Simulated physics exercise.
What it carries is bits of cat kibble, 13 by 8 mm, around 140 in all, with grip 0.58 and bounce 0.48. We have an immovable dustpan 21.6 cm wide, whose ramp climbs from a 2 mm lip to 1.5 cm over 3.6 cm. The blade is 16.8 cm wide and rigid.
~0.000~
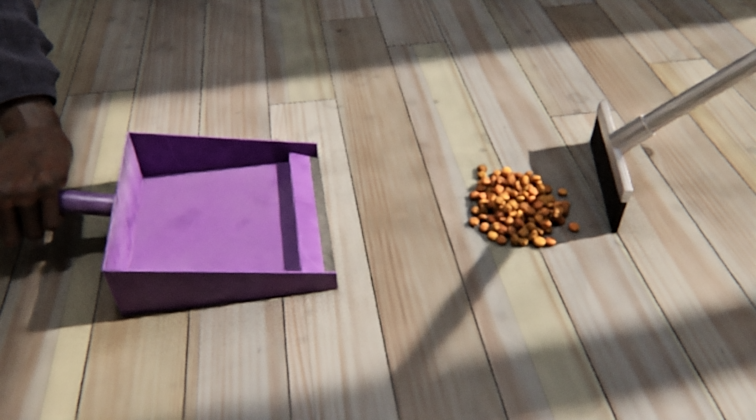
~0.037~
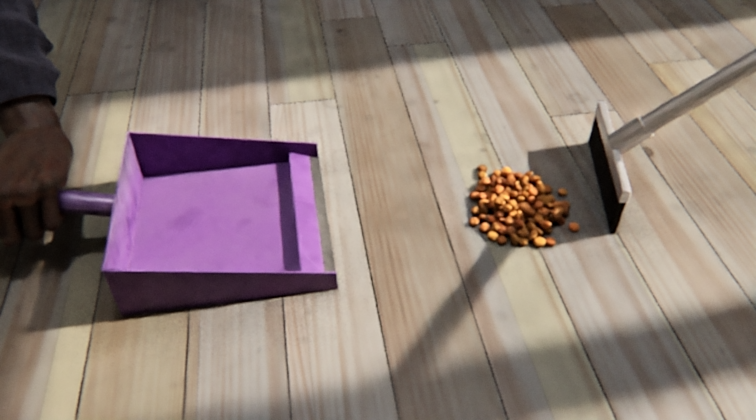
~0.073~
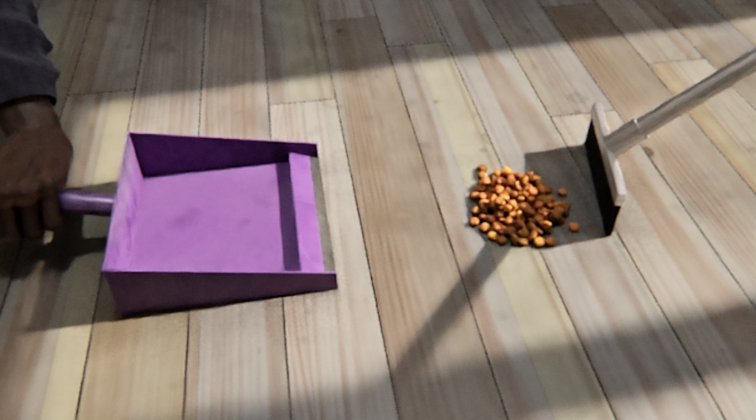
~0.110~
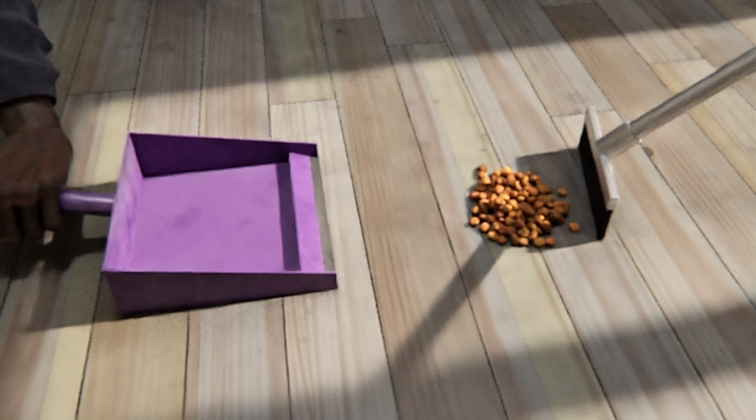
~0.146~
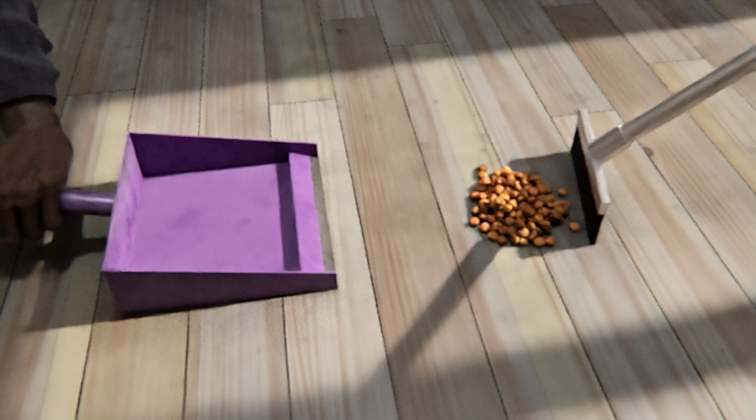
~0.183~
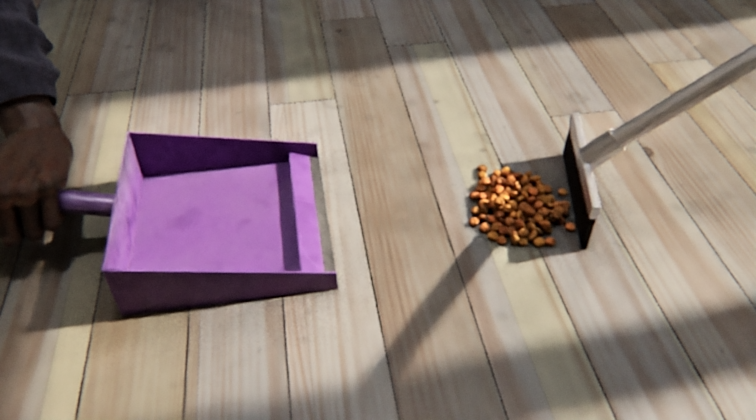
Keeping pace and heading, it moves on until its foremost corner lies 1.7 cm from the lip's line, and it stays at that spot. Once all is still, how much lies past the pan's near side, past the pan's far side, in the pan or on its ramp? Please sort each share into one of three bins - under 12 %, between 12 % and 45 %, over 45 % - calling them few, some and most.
Past the pan's near side: Some. Past the pan's far side: Few. In the pan or on its ramp: Few.
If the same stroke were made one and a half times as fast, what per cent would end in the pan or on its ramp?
Share: About 0 %.
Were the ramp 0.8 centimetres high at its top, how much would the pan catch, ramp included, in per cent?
I'd put it near 0 per cent, ramp counted.
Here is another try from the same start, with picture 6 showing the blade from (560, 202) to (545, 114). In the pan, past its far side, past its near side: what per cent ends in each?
Pan 25 % / far 0 % / near 5 %.
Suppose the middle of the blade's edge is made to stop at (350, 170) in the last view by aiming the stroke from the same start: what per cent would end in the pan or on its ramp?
Roughly 20 %.
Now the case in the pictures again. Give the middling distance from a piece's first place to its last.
That distance is close to 18 cm.
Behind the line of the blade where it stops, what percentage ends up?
Close to 40 percent.
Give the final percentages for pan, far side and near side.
Near side 20, far side 0, pan 0.
Then, at 0.56 s, middle of the blade 17 cm from the lip; 0 % over the lip, far side 0 %, near side 5 %.
Then, at 0.81 s, middle of the blade 9 cm from the lip; 0 % over the lip, far side 0 %, near side 15 %.
After 1.17 s, middle of the blade 4 cm from the lip; 0 % over the lip, far side 0 %, near side 20 %.
By 1.5 s all is still; near side 20 %, far side 0 %, pan 0 %, in front of the lip or behind the blade 80 %.
